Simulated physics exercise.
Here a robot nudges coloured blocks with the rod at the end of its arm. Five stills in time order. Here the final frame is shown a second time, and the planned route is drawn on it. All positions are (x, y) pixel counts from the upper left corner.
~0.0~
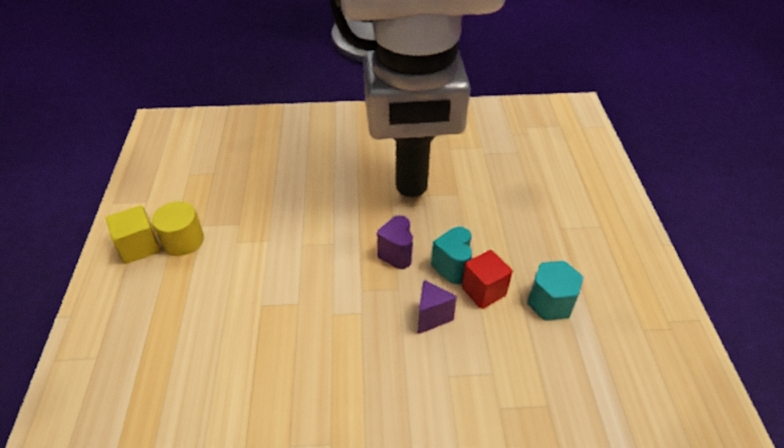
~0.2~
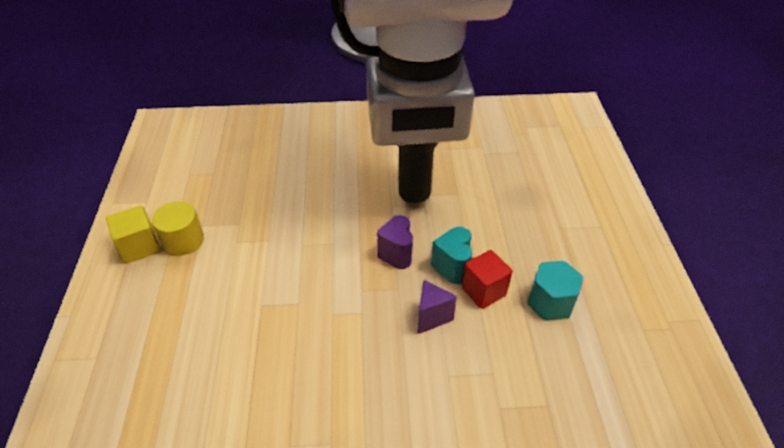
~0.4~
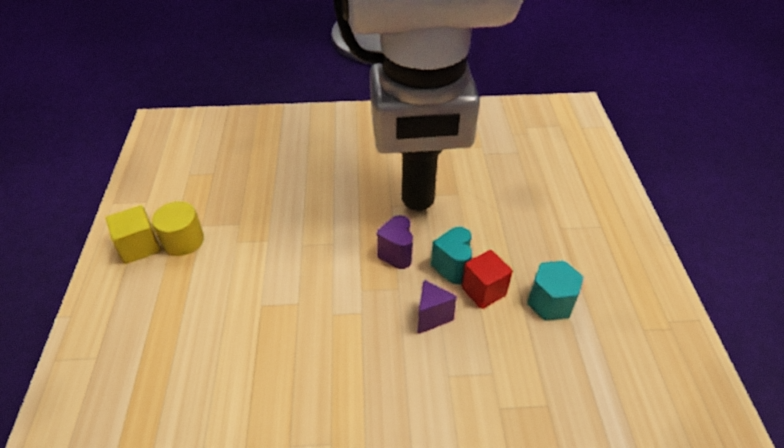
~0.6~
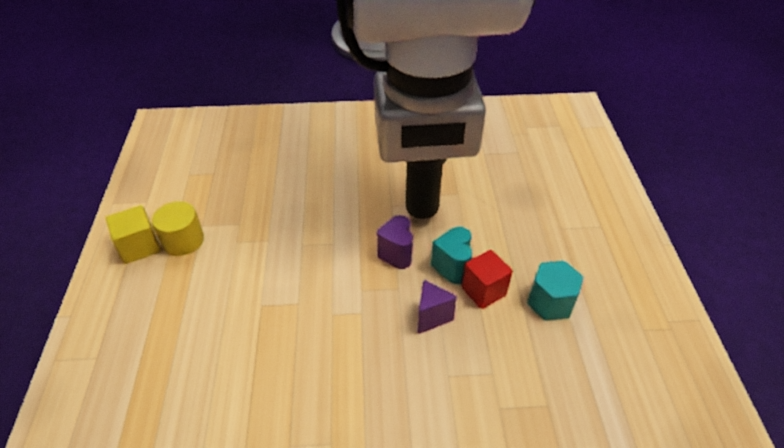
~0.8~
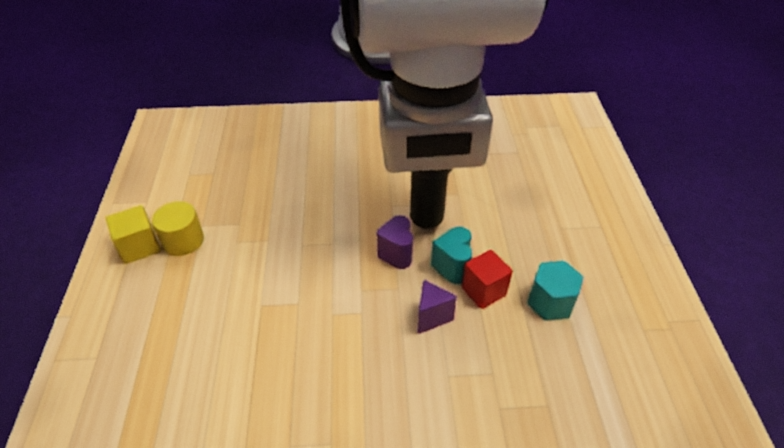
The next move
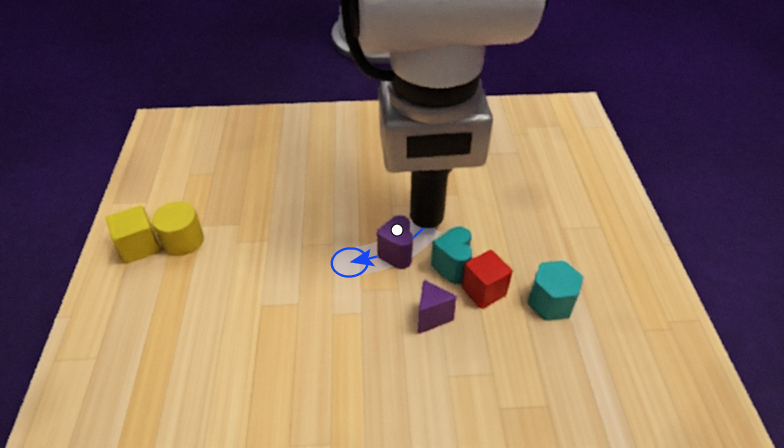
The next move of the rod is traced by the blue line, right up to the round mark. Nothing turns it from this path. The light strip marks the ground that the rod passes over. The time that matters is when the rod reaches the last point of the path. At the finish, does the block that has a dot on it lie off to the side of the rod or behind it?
My answer is yes.
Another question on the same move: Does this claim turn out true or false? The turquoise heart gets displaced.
That is false.
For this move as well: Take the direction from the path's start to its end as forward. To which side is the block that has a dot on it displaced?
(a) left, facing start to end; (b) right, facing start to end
The answer is a.
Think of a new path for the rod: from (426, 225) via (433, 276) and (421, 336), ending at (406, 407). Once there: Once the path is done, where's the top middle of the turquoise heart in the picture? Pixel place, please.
The middle of its top is at (468, 288).
The line goes from (426, 225) by way of (407, 242) and (381, 255) to (350, 262); the dot is on the purple heart.
What follows on the original path. Halfway along, rod (394, 243); purple heart (378, 251), turned 25° anticlockwise.
At the end, rod (349, 255); purple heart (361, 261), turned 105° anticlockwise; turquoise heart unmoved.
